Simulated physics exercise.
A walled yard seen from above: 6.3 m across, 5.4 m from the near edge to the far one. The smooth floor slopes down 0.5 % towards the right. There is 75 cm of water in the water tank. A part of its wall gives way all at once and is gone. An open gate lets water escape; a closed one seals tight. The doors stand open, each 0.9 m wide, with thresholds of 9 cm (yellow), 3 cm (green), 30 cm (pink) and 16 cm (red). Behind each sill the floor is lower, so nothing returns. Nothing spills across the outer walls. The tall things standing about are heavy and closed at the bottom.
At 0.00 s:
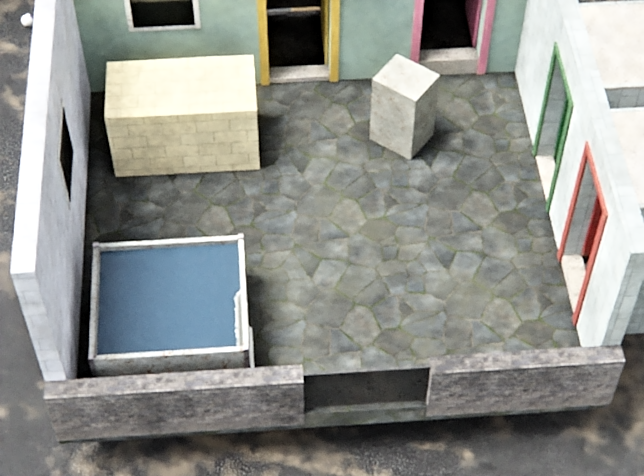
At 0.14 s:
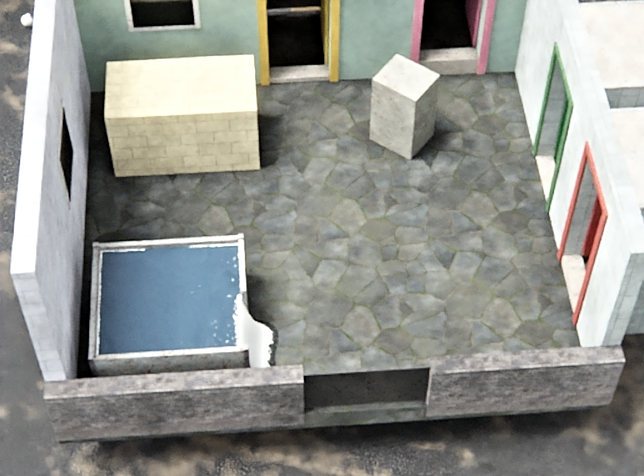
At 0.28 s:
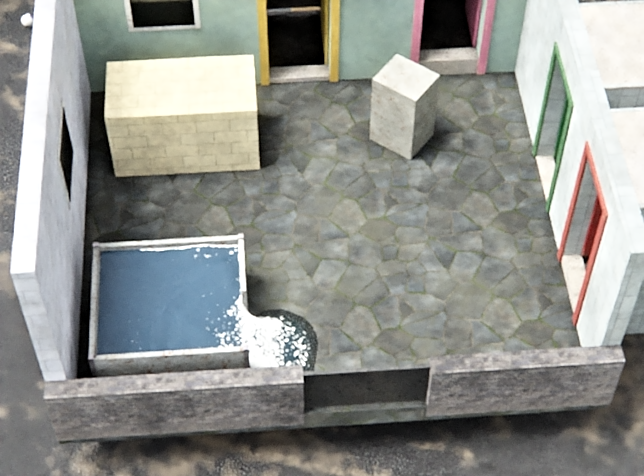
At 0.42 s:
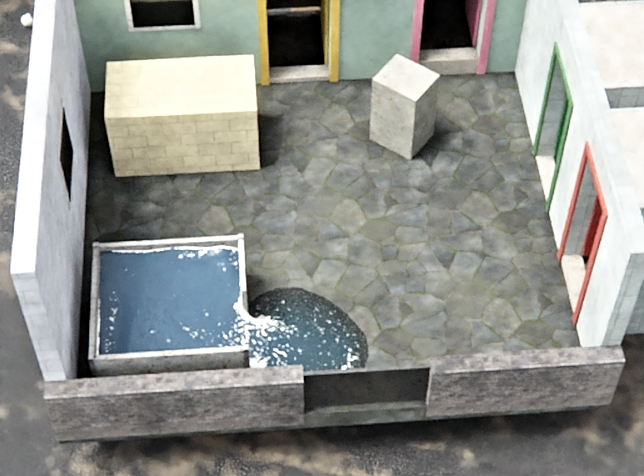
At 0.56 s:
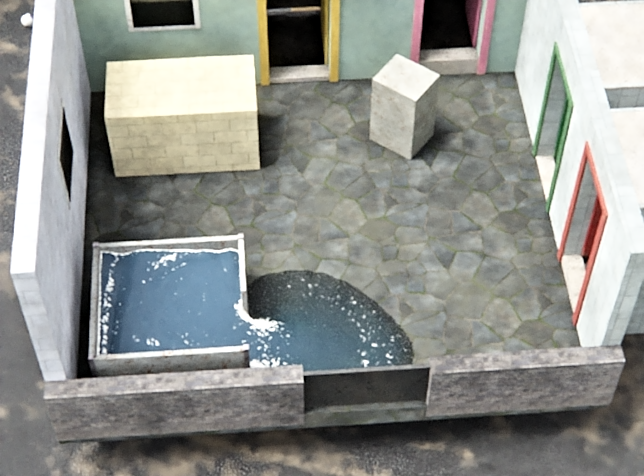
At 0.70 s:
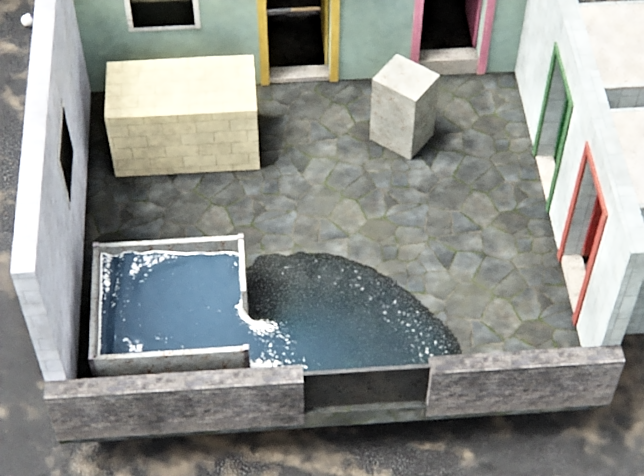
The clip opens on a walled yard seen from above, with still blue water in a tank at the lower left. Part of the tank's right wall gives way, and foaming water pours through the gap onto the stone floor. The pool then spreads rightward in a widening, rounded sheet along the front wall.
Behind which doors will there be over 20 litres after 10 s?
The water let in: At the yellow door it keeps below the limit; at the green door it exceeds the limit; at the pink door it stays under the limit; at the red door it passes the limit.
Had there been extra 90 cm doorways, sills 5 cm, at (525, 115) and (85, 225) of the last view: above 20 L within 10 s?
In turn: Above, under.
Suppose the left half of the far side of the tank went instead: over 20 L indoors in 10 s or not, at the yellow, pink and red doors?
Against that limit: Yellow not over, pink below, red under.
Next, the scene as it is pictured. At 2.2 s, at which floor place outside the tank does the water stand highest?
Around (571, 355).
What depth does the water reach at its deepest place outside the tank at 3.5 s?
Roughly 24 cm.
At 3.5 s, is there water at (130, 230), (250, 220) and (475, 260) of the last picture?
In that order: Dry, still dry, flooded.
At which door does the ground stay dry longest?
The yellow one.
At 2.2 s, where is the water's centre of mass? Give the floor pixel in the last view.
Near (300, 328).
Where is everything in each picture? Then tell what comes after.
In the first picture, still water, 75 cm deep, in the water tank at (169, 299).
In the second picture, the front is at a hidden place, 0.5 m from the gap at (244, 342); 0.2 m2 of floor is under water; 75 cm left at the back of the water tank.
In the third picture, water pours out at (244, 344) and has run 0.9 m, to (304, 327); typically 11 cm deep outside, 75 cm at the water tank's back.
In the fourth picture, the front is at (360, 360), 1.4 m from the gap at (244, 346); 1.8 m2 of floor is under water; 72 cm left at the back of the water tank.
In the fifth picture, the front is at (403, 361), 2.0 m from the gap at (244, 346); 2.9 m2 of floor is under water; 64 cm left at the back of the water tank.
In the sixth picture, water pours out at (244, 345) and has run 2.6 m, to a hidden place; typically 5 cm deep outside, 65 cm at the water tank's back.
After 1.4 s water covers 30 % of the floor and is deepest (39 cm) near (254, 362); yellow door not reached, green door not reached, pink door not reached, red door 8 cm at the sill, 0 L in.
After 2.2 s water covers 40 % of the floor and is deepest (38 cm) near (571, 355); yellow door not reached, green door 5 cm at the sill, 0 L in, pink door not reached, red door 33 cm at the sill, 22 L in.
After 3.5 s water covers 50 % of the floor and is deepest (24 cm) near (565, 331); yellow door not reached, green door 9 cm at the sill, 26 L in, pink door 8 cm at the sill, 0 L in, red door 24 cm at the sill, 95 L in.
After 6.0 s water covers 70 % of the floor and is deepest (19 cm) near (492, 125); yellow door 4 cm at the sill, 0 L in, green door 7 cm at the sill, 60 L in, pink door 18 cm at the sill, 0 L in, red door 15 cm at the sill, 120 L in.
After 10.0 s water covers 95 % of the floor and is deepest (12 cm) near (104, 99); yellow door 6 cm at the sill, 0 L in, green door 9 cm at the sill, 106 L in, pink door 11 cm at the sill, 0 L in, red door 7 cm at the sill, 121 L in.
